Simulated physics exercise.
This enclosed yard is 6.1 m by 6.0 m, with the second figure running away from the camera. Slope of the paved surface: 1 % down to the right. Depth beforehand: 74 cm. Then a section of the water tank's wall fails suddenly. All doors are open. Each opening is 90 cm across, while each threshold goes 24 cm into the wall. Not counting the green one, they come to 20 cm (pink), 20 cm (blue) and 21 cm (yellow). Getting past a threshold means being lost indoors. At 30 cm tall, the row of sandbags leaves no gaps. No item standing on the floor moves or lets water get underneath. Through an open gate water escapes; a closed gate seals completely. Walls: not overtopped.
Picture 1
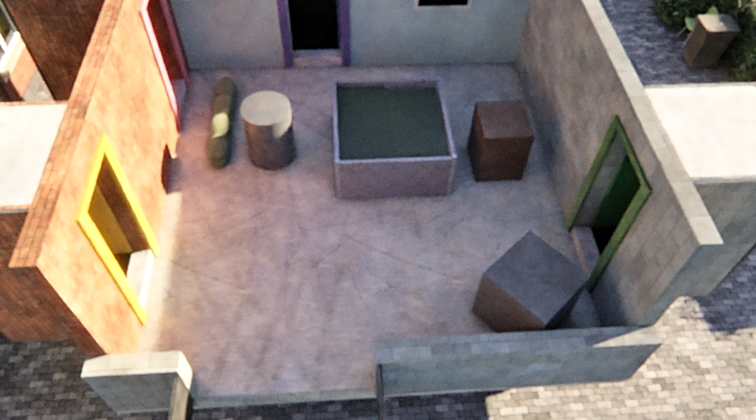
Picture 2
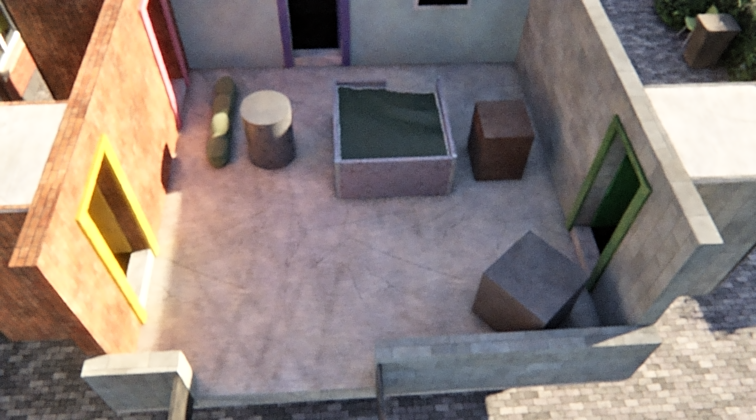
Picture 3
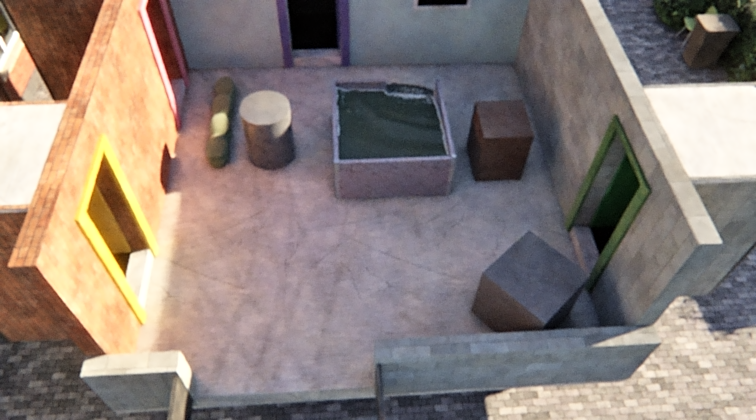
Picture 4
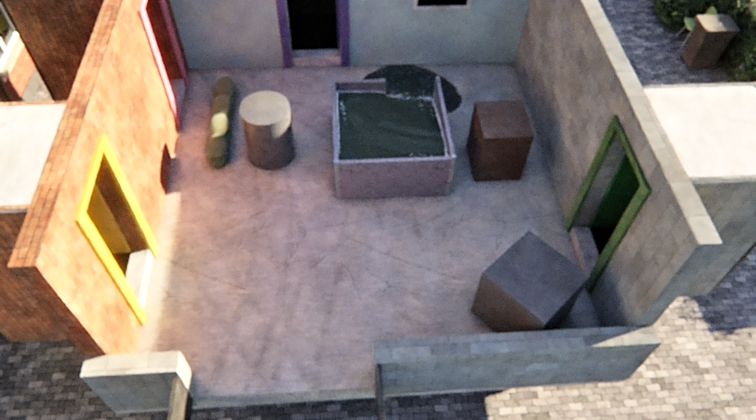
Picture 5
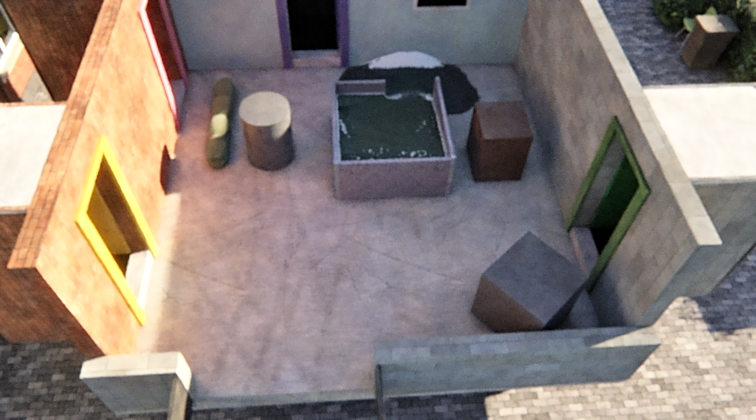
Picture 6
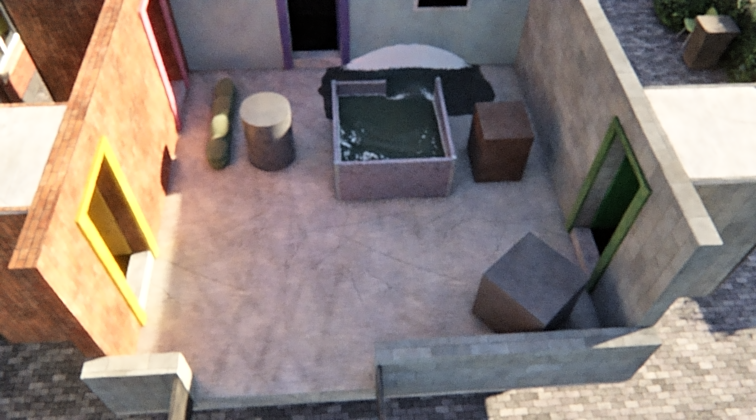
In a walled yard, dark green water pours from a tank's far side and spreads behind it.
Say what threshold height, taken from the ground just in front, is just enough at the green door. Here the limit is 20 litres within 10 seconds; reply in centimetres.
I would put it at 12 cm.
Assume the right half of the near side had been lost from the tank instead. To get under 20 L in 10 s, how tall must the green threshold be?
Roughly 19 cm.
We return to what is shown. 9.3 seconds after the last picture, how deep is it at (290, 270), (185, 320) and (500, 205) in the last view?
First 4, then 3, then 5 cm.
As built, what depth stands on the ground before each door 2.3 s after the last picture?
Door by door, in centimetres - pink 9, blue 9, yellow 0, green 7.
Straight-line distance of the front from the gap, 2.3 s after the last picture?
Roughly 4.2 m from the gap.
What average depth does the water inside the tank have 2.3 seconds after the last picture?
Some 30 cm.
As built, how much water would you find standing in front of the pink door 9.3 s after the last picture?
4.0 cm.
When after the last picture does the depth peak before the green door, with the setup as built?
That happens close to 6.5 s on the clock.
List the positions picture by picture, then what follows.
In the first picture, the water tank at (391, 122) is whole and still, 74 cm deep; the green door at (601, 216) is dry.
In the second picture, the front is at a hidden place, 0.3 m from the gap on the far side; 0.2 m2 of floor is wet, 74 cm left at the back.
In the third picture, the gap is on the far side, the front 0.8 m out at a hidden place; the back of the water tank holds 74 cm.
In the fourth picture, the front is at (391, 68), 1.3 m from the gap on the far side; 1.8 m2 of floor is wet, 72 cm left at the back.
In the fifth picture, the gap is on the far side, the front 1.5 m out at (448, 66); the back of the water tank holds 64 cm.
In the sixth picture, the gap is on the far side, the front 1.7 m out at (473, 66); the back of the water tank holds 63 cm; 3.4 m in a straight line remain to the green door at (600, 217).
Then, 0.7 s after the last picture water covers 15 % of the floor, deepest (45 cm) near (404, 67); it has not reached the green door.
Then, 2.3 s after the last picture water covers 40 % of the floor, deepest (30 cm) near (498, 65); 7 cm at the green door, 0 litres in over its 17 cm threshold.
Then, 9.3 s after the last picture water covers 95 % of the floor; 12 cm at the green door, 1 litre in over its 17 cm threshold.
At the green door as built, the water peaked near 18 cm, 6.5 s after the last picture.
Run again over the same 10 s with other heights there, 27 litres in over 11 cm, 5 litres over 15 cm. The limit of 20 litres is kept from about 12 cm up.
